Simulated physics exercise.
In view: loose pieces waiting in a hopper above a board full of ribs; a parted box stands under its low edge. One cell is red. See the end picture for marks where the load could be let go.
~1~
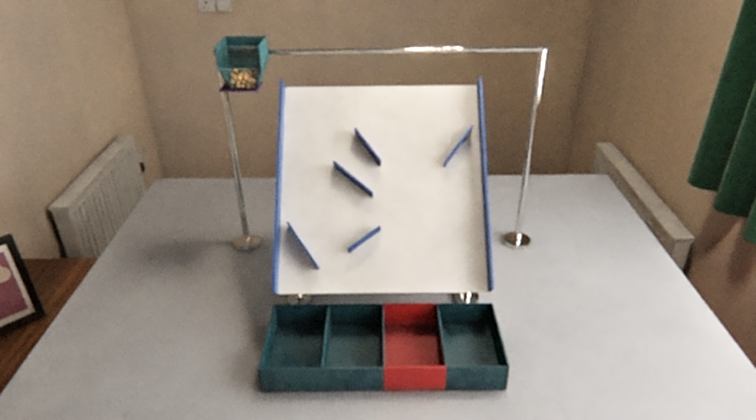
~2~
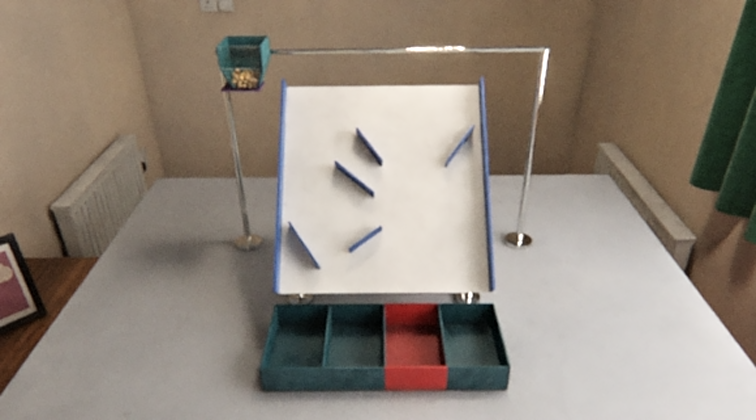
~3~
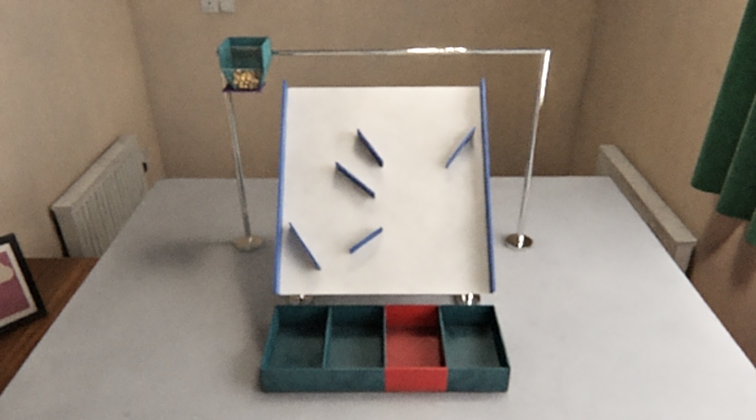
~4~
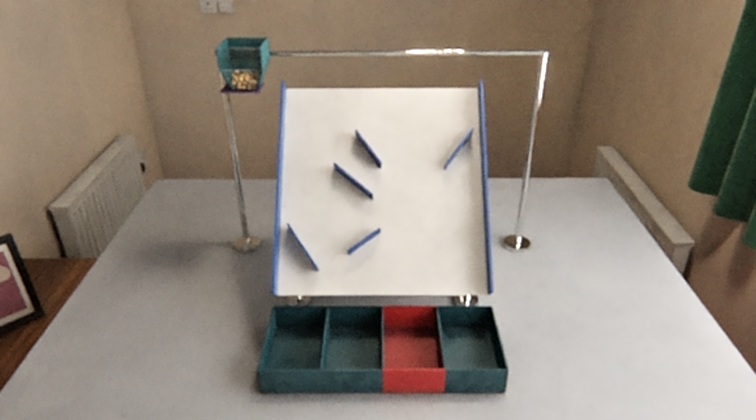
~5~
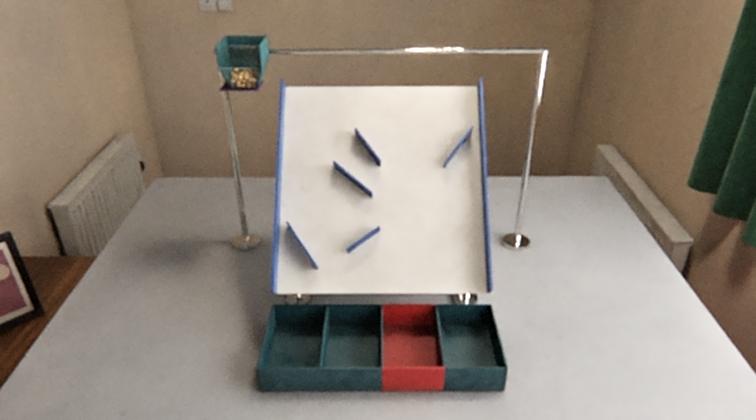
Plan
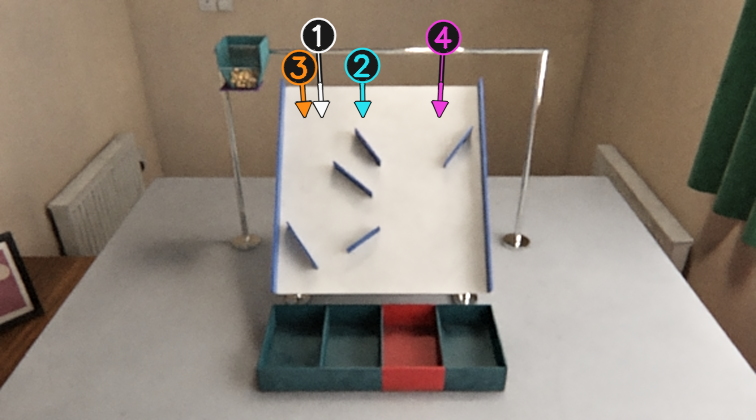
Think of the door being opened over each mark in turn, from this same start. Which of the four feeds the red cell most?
4 beats the others.
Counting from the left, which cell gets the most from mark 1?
It is the second one.
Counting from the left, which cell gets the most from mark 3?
It is the second one.
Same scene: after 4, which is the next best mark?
2 it is.
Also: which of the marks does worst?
Here it is mark 3.
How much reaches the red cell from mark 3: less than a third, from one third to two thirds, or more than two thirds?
Less than a third.
On the marked copy, mark 1 meets the board at (321, 111); mark 2 meets the board at (362, 111); mark 3 meets the board at (304, 111); mark 4 meets the board at (439, 111).
If 1 is chosen, about a quarter in the red cell, about two thirds in other cells, a small part outside the box.
If 2 is chosen, about half in the red cell, about a quarter in other cells, a stray few held on the board, about a quarter outside the box.
If 3 is chosen, none in the red cell, nearly all in other cells, a stray few held on the board, a small part outside the box.
If 4 is chosen, most in the red cell, a small part in other cells, a small part outside the box.
